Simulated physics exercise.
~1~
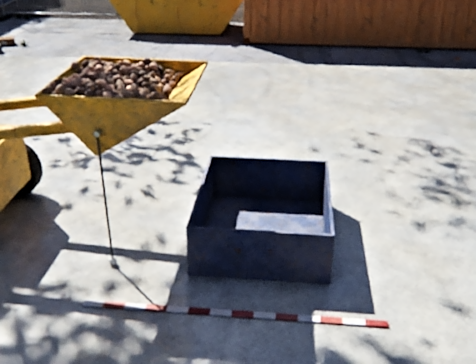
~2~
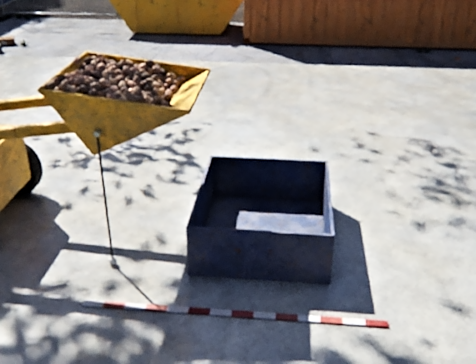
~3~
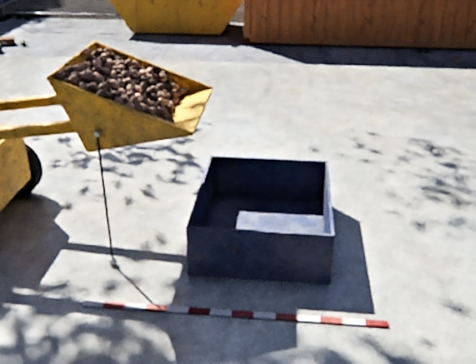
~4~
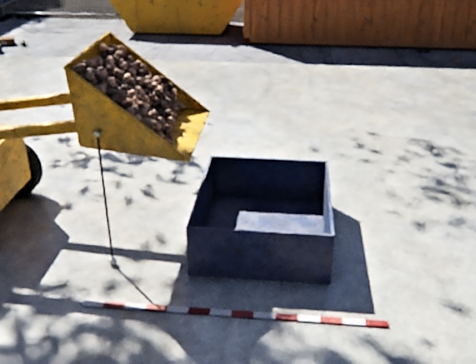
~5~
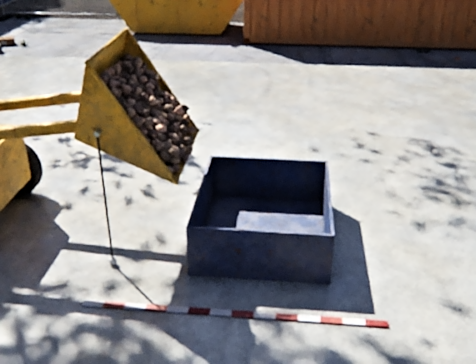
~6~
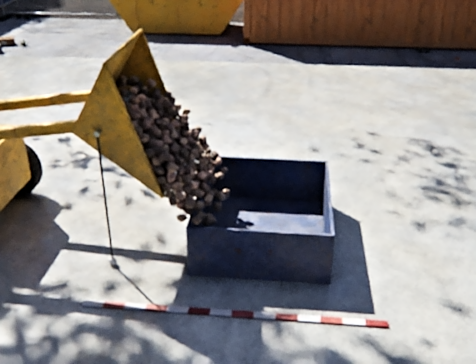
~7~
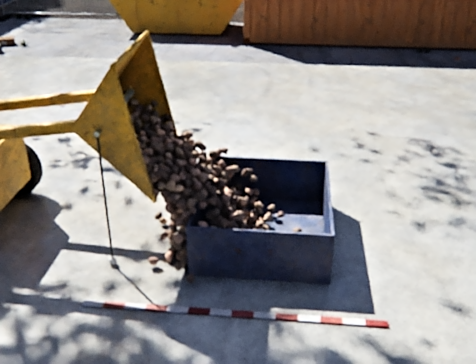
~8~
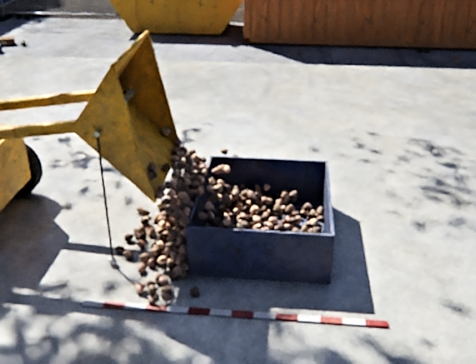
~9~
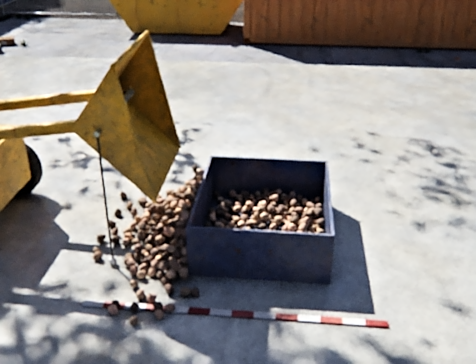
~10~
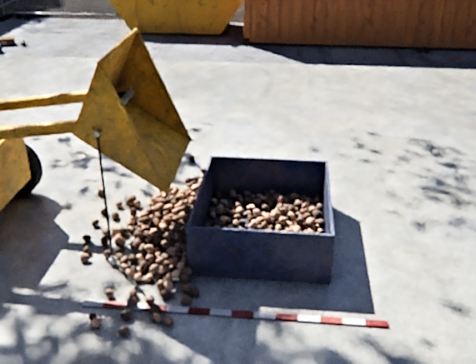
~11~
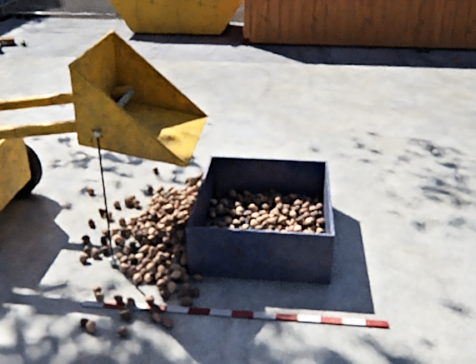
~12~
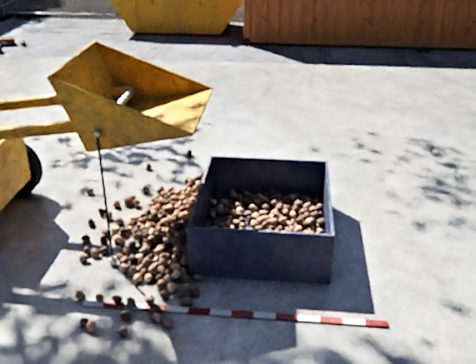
A yellow skip full of brown stones tipped forward beside a dark open bin, spilling some into it and many onto the ground on its left, then swung back up empty, leaving a heap against the bin's side.
